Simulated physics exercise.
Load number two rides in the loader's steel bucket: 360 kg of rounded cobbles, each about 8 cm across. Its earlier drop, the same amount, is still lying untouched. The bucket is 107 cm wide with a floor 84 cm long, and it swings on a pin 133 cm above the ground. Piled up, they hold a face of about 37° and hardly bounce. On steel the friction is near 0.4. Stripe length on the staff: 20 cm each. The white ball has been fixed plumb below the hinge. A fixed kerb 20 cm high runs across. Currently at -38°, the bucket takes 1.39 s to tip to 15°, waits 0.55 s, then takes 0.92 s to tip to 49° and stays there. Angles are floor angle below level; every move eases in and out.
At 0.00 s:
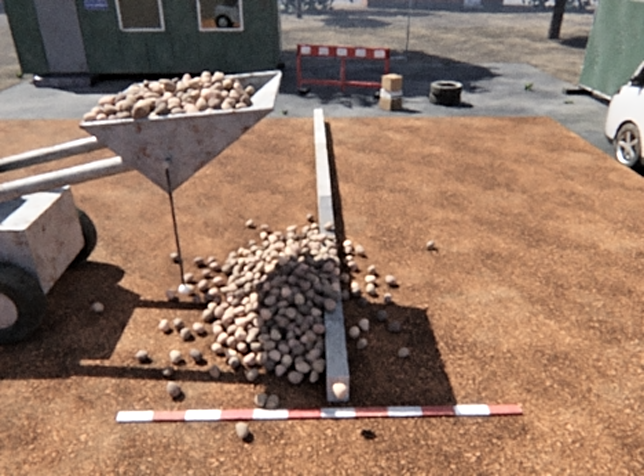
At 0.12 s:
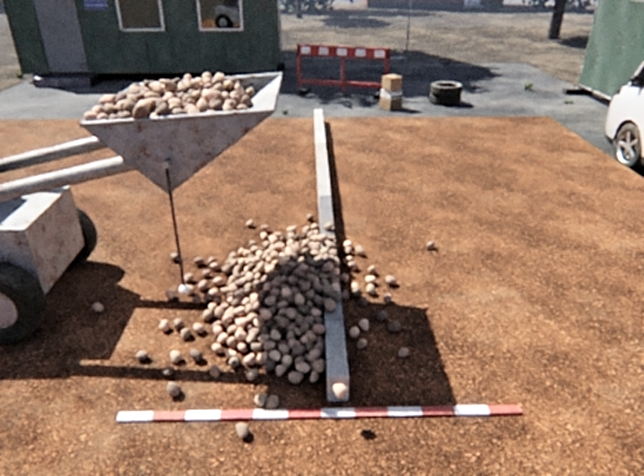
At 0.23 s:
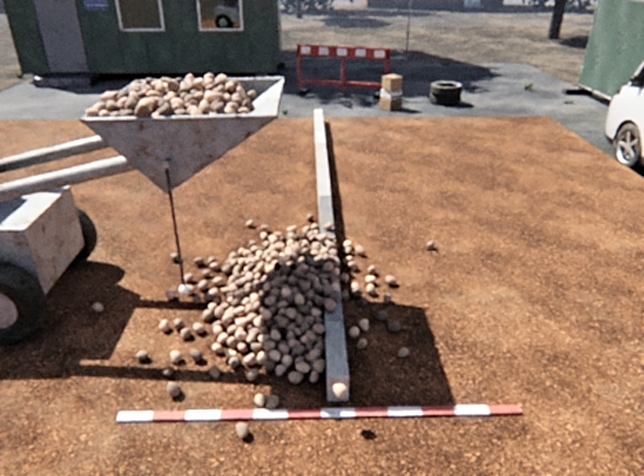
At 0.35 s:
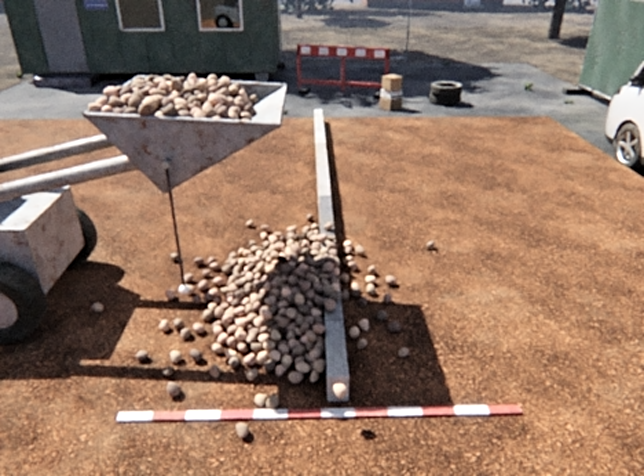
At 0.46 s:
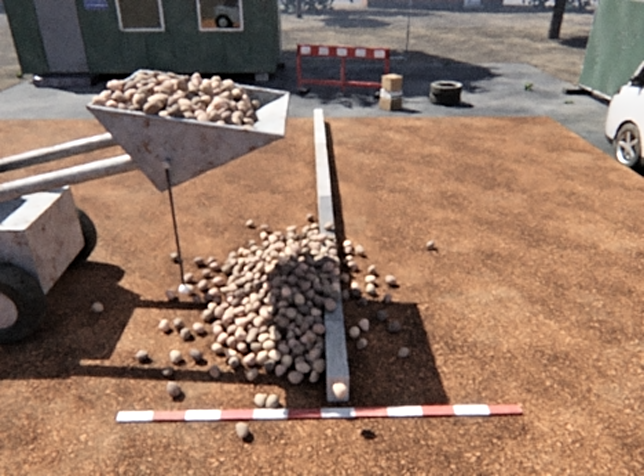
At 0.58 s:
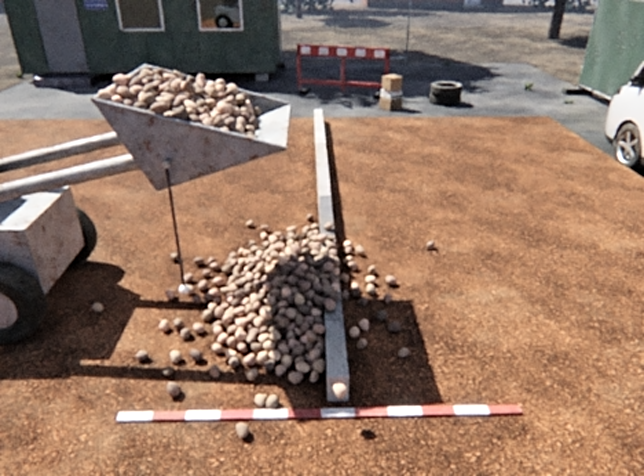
On brown ground, a loader's stone-filled bucket slowly tilts down rightward above a still stone pile.
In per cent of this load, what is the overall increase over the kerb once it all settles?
34 out of 100, about.
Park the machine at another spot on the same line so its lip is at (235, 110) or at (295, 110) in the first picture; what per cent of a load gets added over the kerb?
10 % and 60 %.
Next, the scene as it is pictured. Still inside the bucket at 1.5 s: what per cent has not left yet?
Around 95 in a hundred.
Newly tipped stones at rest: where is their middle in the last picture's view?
They end up centred around (304, 278).
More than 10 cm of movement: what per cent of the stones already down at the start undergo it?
Close to 10 per cent.
After 1.0 s the floor is at 7°; in per cent of one load, 100 in the bucket, 96 on this side of the kerb, 4 over the kerb; the foremost stones are at (392, 293).
After 1.5 s the floor is at 15°; in per cent of one load, 93 in the bucket, 103 on this side of the kerb, 4 over the kerb; the foremost stones are at (392, 293).
After 3.3 s the floor is at 49°; in per cent of one load, 0 in the bucket, 163 on this side of the kerb, 37 over the kerb; the foremost stones are at (490, 288).
After 5.8 s the floor is at 49°; in per cent of one load, 0 in the bucket, 162 on this side of the kerb, 38 over the kerb; the foremost stones are at (490, 288). Net gain over the kerb, 34.
